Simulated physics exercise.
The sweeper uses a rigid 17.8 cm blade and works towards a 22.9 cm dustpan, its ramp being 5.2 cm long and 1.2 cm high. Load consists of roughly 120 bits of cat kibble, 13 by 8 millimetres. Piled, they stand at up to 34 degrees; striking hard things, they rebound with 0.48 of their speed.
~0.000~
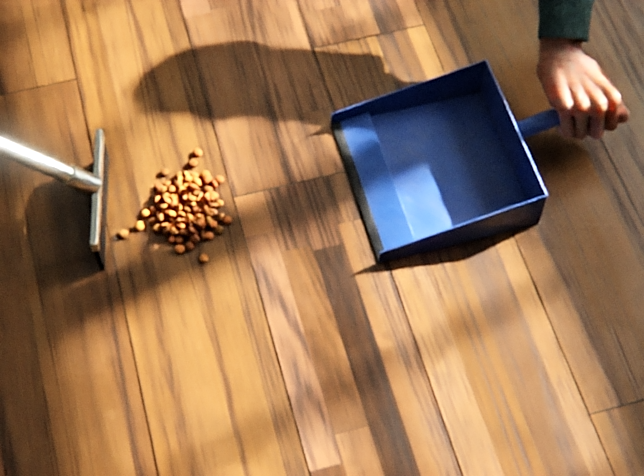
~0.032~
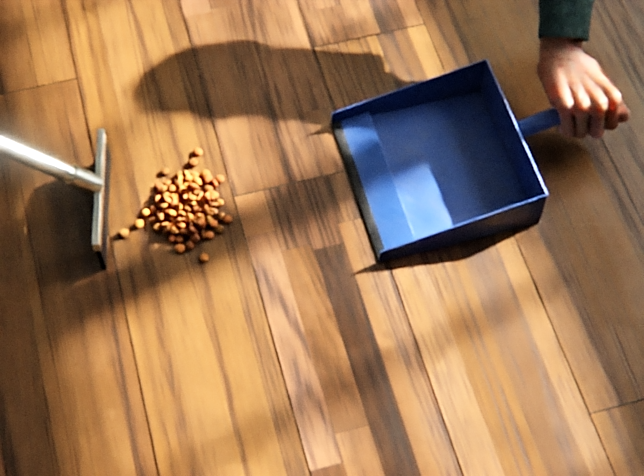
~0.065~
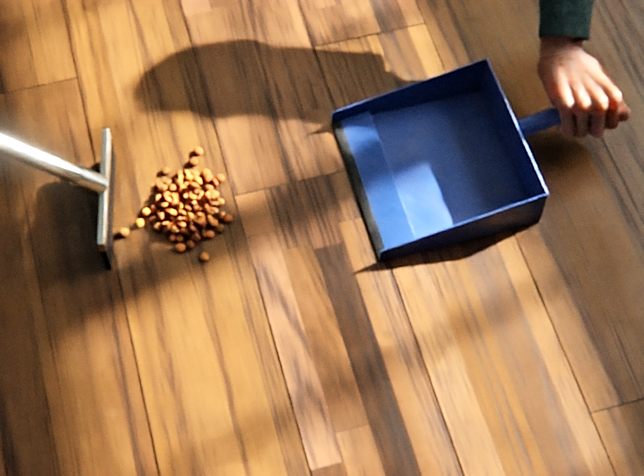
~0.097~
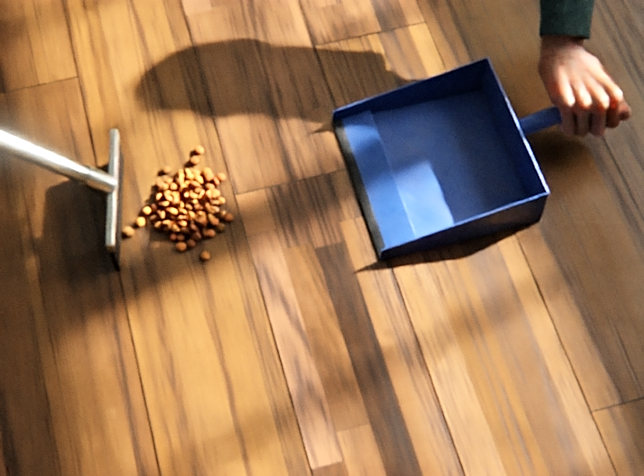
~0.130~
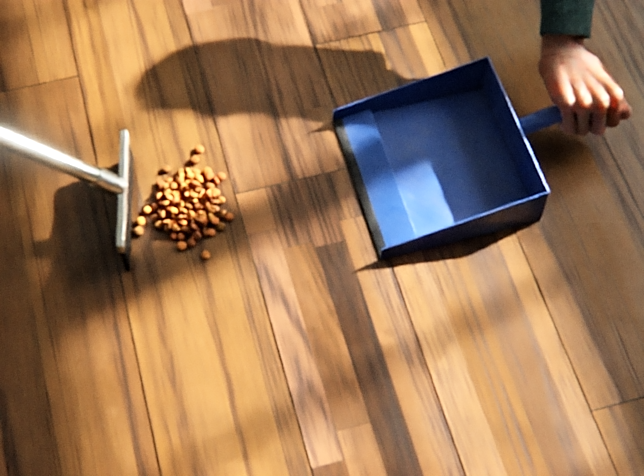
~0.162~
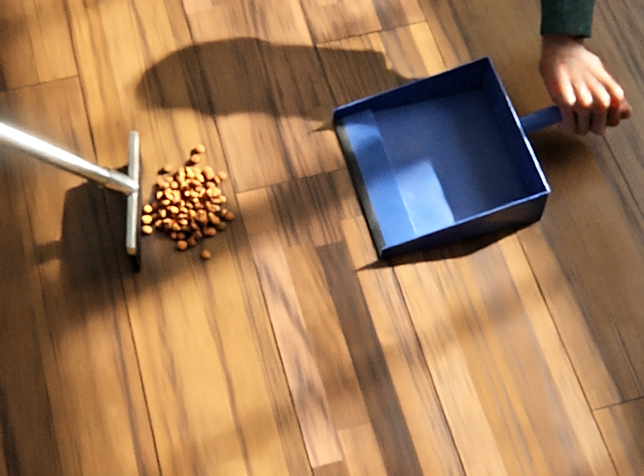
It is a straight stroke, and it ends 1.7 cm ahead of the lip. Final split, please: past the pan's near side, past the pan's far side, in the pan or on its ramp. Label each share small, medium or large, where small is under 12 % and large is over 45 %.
Near side: Medium. Far side: Small. Pan: Medium.
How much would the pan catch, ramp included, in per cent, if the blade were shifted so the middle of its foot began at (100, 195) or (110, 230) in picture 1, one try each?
Roughly 20 % and 20 %.
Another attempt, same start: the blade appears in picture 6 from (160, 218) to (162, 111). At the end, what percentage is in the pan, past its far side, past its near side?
You'd see pan at 10, far at 10 and near at 0.
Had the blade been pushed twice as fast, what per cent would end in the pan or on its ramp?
About 20 %.
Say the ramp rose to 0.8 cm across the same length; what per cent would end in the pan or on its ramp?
I'd expect close to 20 per cent.
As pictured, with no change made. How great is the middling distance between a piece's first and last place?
Median: Approx. 24 cm.
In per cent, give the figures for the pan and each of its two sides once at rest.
In per cent - near side 20, far side 0, pan 20.
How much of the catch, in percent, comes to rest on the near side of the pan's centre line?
About 100 %.
Then, at 0.51 s, middle of the blade 17 cm from the lip; 0 % over the lip, far side 0 %, near side 0 %.
Then, at 0.74 s, middle of the blade 8 cm from the lip; 0 % over the lip, far side 0 %, near side 5 %.
Then, at 1.08 s, middle of the blade 3 cm from the lip; 20 % over the lip, far side 0 %, near side 20 %.
At rest (1.4 s), near side 20 %, far side 0 %, pan 20 %, in front of the lip or behind the blade 55 %.
